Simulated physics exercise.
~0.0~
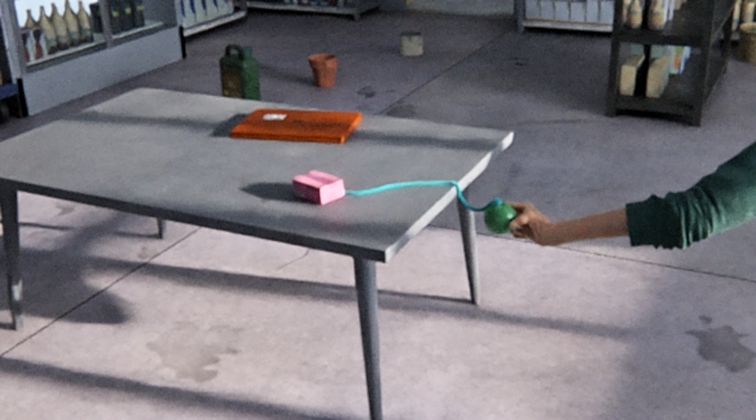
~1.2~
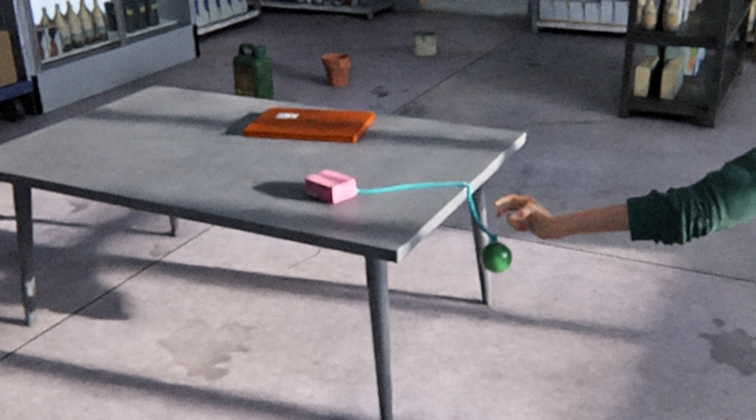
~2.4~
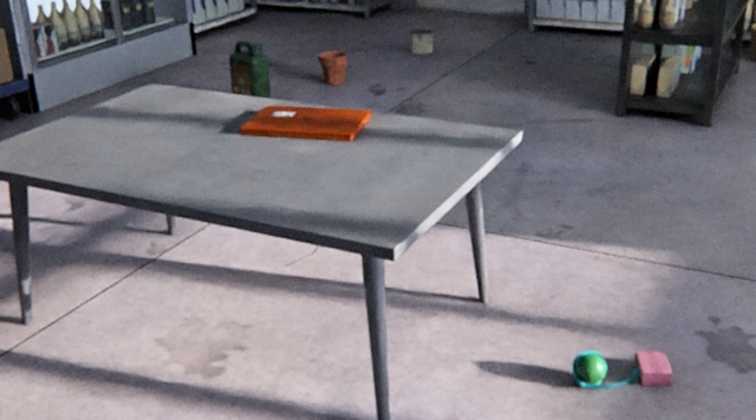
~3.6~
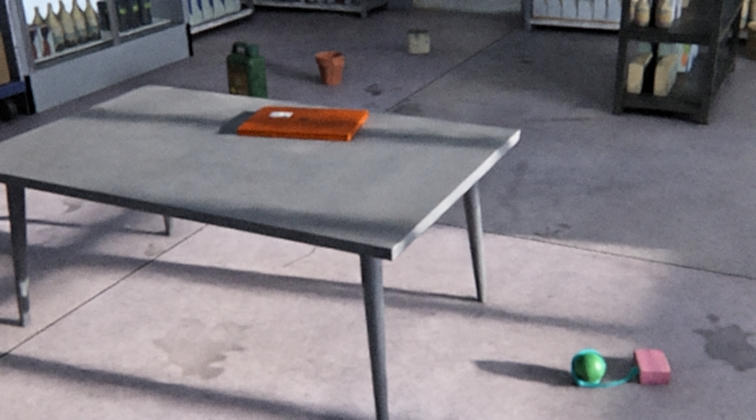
In a workshop with shelves along the back, a hand lets go of a green apple hanging past a table's edge on a cord tied to a pink box; the apple drops, the box follows it down, and both rest on the floor while the orange laptop stays put.
